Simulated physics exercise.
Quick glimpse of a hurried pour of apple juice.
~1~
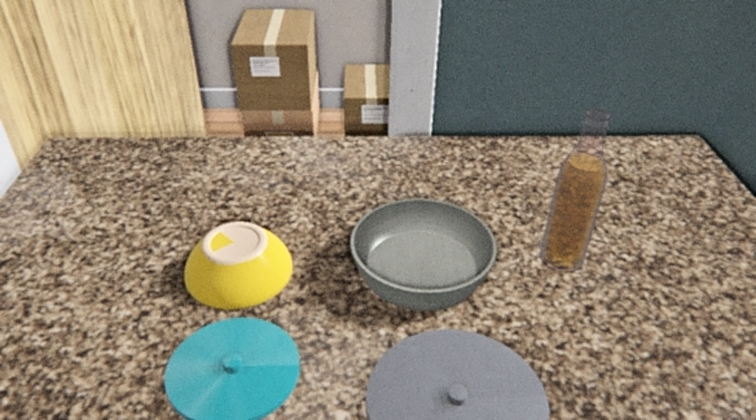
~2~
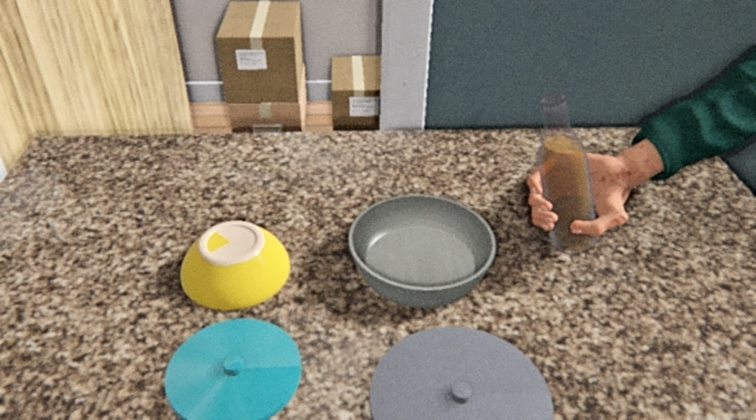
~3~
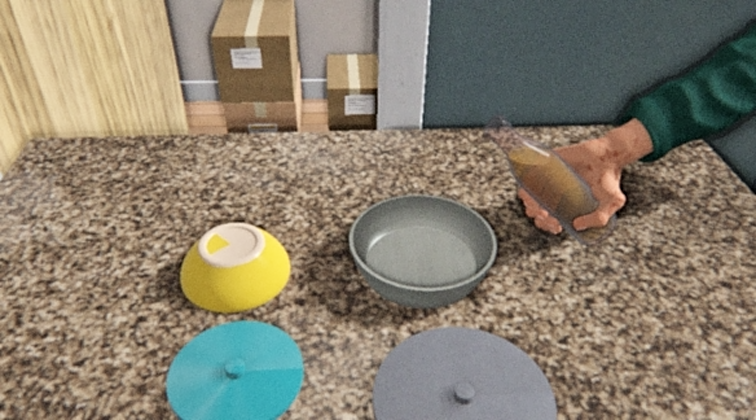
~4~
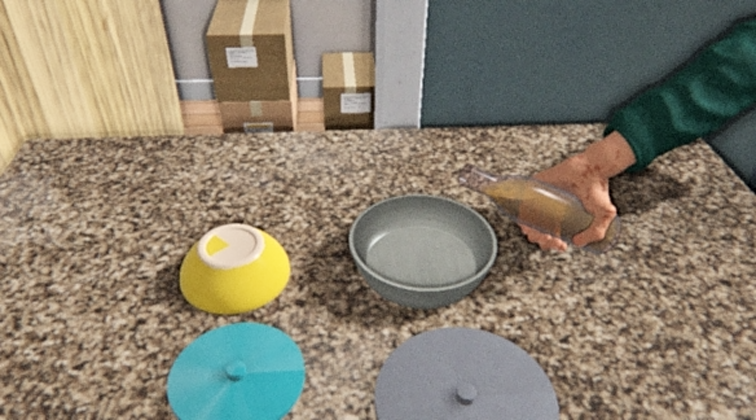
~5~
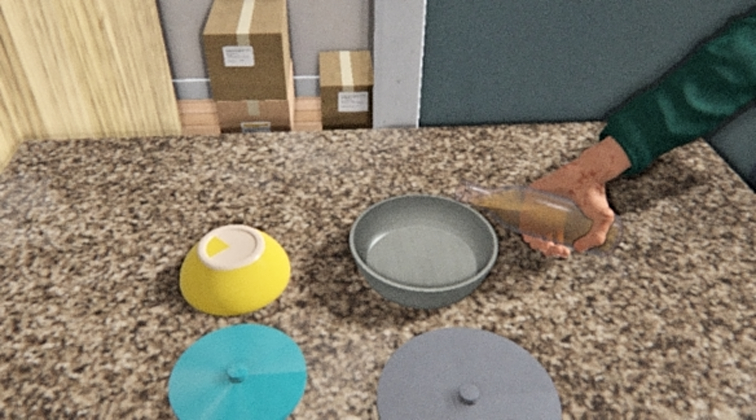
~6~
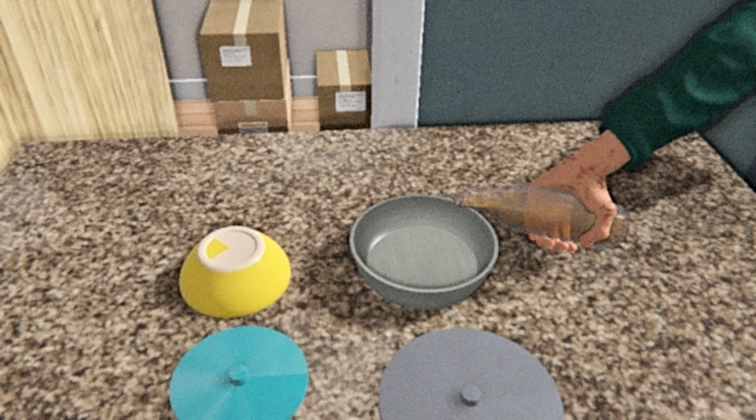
The video shows a granite-patterned counter with an open gray dish, an upside-down yellow bowl and two flat lids. A green-sleeved hand grasps a bottle of brownish liquid at right and tilts it leftward until its neck is beside the dish's rim.
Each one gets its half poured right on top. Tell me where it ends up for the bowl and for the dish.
At the end, the bowl lets none in; the dish gathers it.
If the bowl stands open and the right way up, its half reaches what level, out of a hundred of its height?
I reckon it stands at 50 percent of the height.
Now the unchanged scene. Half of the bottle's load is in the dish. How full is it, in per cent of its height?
I'd put it close to 20 per cent.
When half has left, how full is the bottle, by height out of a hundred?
Roughly 35 %.
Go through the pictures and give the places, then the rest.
In the first picture, at the start; bottle (578, 190) about two thirds full; dish (422, 257) open; bowl (237, 258) upside down.
In the second picture, a hand has the bottle; bottle about two thirds full, surface at (560, 145); dish (421, 254) open.
In the third picture, tilting; bottle (547, 177) tipped 45° with all of its load; bowl (234, 260) upside down.
In the fourth picture, no stream yet; bottle (536, 204) tipped 65° with all of its load; dish (422, 254) open.
In the fifth picture, still nothing leaves it; bottle (535, 213) tipped 70° with all of its load; bowl (234, 262) upside down.
In the sixth picture, on the point of pouring; bottle (537, 211) tipped 75° with all of its load; dish (423, 255) open; bowl (234, 264) upside down.
Shortly, the apple juice goes into the dish.
Then, it runs off the upturned base of the bowl.
At the finish, the dish has its share inside; the bowl is empty, in a puddle.
